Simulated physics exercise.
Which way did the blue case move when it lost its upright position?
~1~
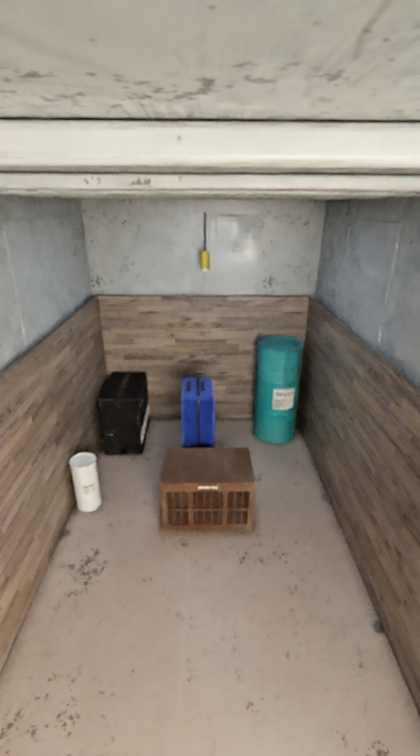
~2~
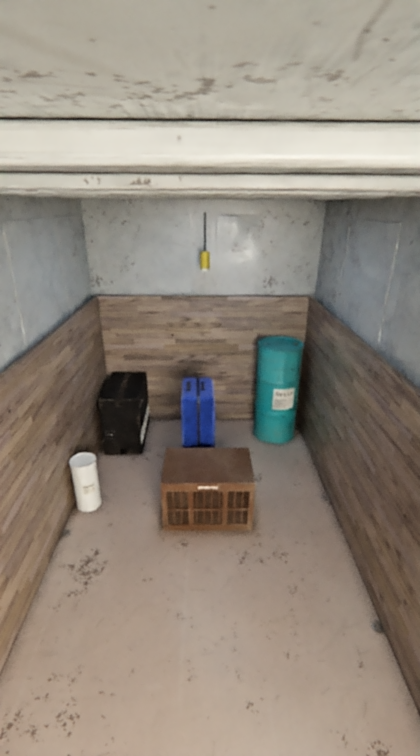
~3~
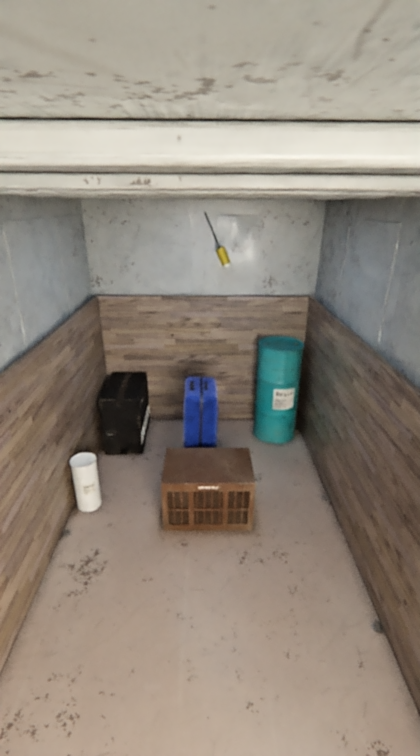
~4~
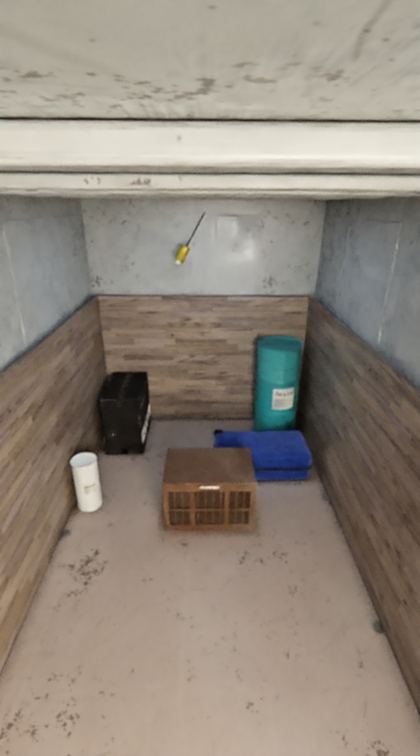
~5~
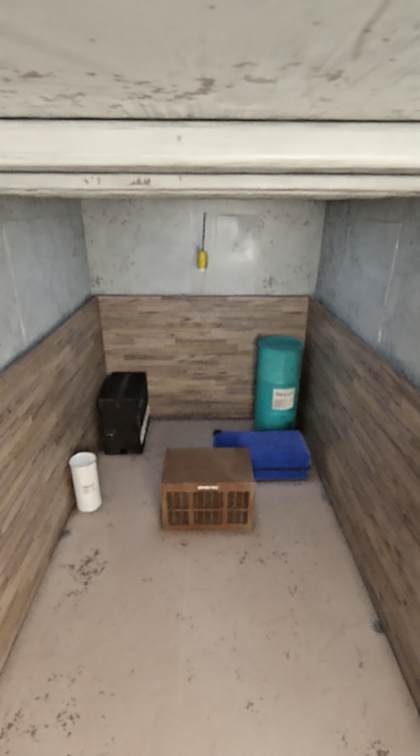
The blue case moved to the right, ending up on its side near the turquoise drum.
